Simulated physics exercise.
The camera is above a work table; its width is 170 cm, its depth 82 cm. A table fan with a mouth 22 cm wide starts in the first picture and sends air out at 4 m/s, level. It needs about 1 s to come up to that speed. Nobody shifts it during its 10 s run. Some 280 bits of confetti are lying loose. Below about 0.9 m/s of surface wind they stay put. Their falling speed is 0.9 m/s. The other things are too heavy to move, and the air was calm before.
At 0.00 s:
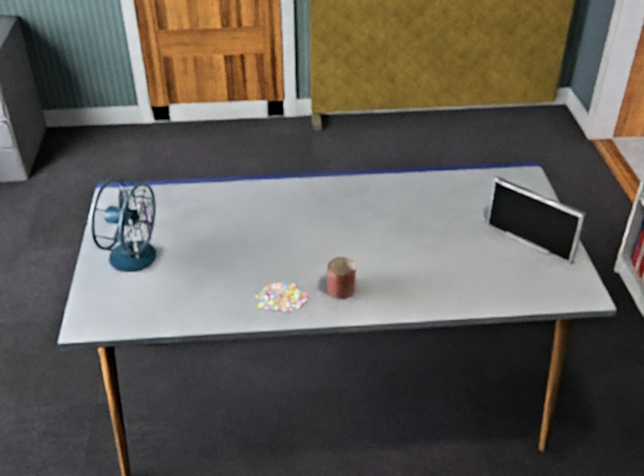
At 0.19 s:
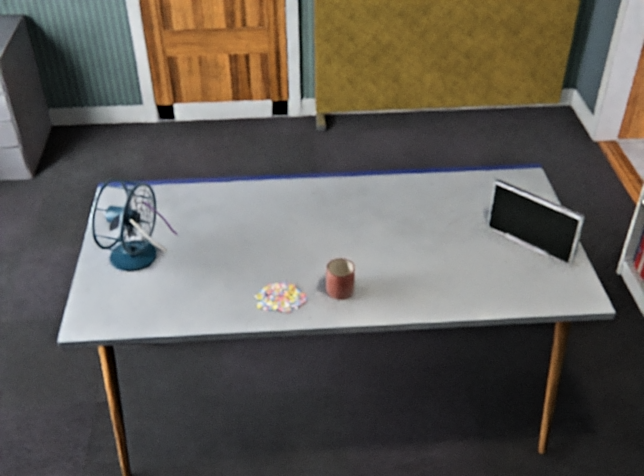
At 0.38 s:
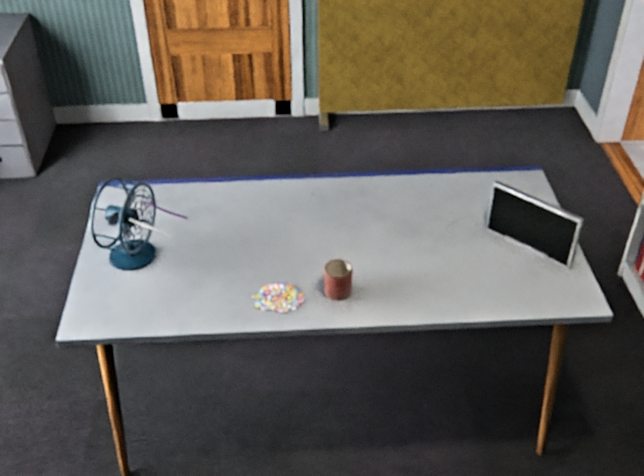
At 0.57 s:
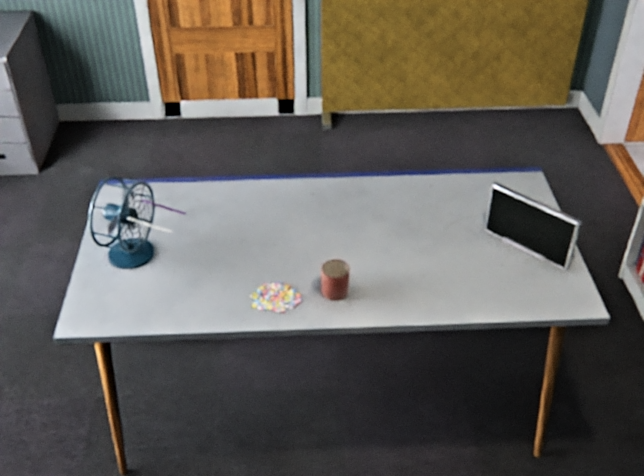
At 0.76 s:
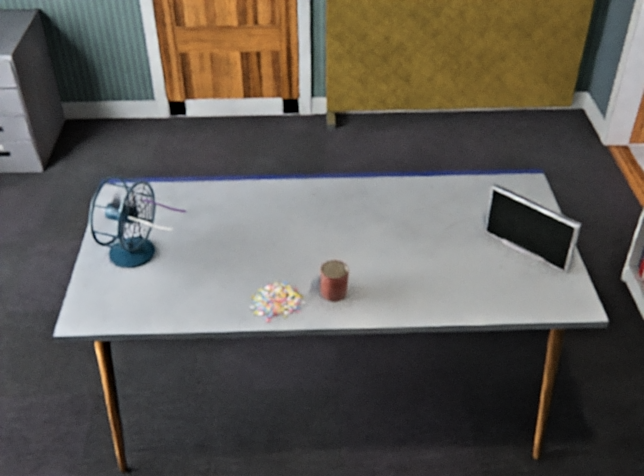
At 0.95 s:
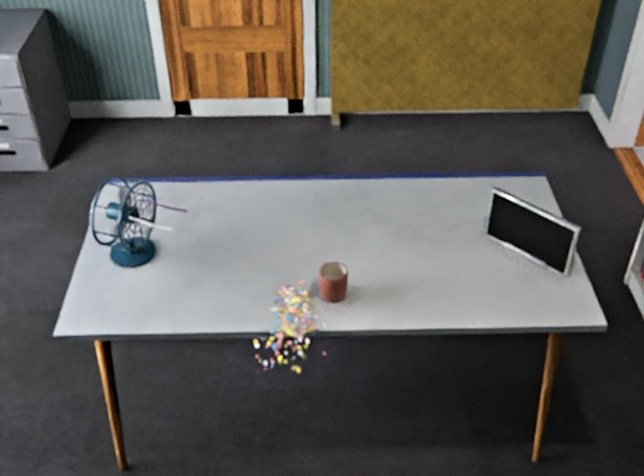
In the video, ribbons on a blue fan at the left of a table lift and stretch rightward while confetti beside a reddish mug lies still; then the confetti stirs and scatters, much of it passing the front edge.
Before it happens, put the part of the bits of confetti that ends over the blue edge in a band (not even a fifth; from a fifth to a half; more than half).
By then not even a fifth are over the blue edge.
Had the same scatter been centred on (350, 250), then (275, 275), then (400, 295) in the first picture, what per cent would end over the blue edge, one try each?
In turn about 0 %, 0 %, 0 %.
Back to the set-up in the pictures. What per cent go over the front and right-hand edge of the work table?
Roughly 100 % front, 1 % right-hand.
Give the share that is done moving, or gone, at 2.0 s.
Some 100 per cent.
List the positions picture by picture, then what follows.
In the first frame, the middle of the bits of confetti is near (282, 298), none has stirred yet and the mouth of the table fan is at (124, 217).
In the second frame, the middle of the bits of confetti is near (281, 298), none has stirred yet and the blue edge is centred on (323, 174).
In the third frame, the middle of the bits of confetti is near (279, 298), none has stirred yet, the top of a mug is at (338, 268) and the top of a laptop is at (537, 200).
In the fourth frame, the middle of the bits of confetti is near (276, 298) and none has stirred yet.
In the fifth frame, the middle of the bits of confetti is near (278, 300), the farthest in sight from the table fan is at (298, 311) and about 35 % have left their places.
In the sixth frame, the middle of the bits of confetti is near (290, 317), the farthest in sight from the table fan is at (327, 342) and about 95 % have left their places.
After 2.0 s the count stands so, 0 % are over the blue edge.
After 3.2 s the count stands so, 0 % are over the blue edge.
After 5.5 s the count stands so, 0 % are over the blue edge.
After 10.0 s, at the end, 0 % are over the blue edge.
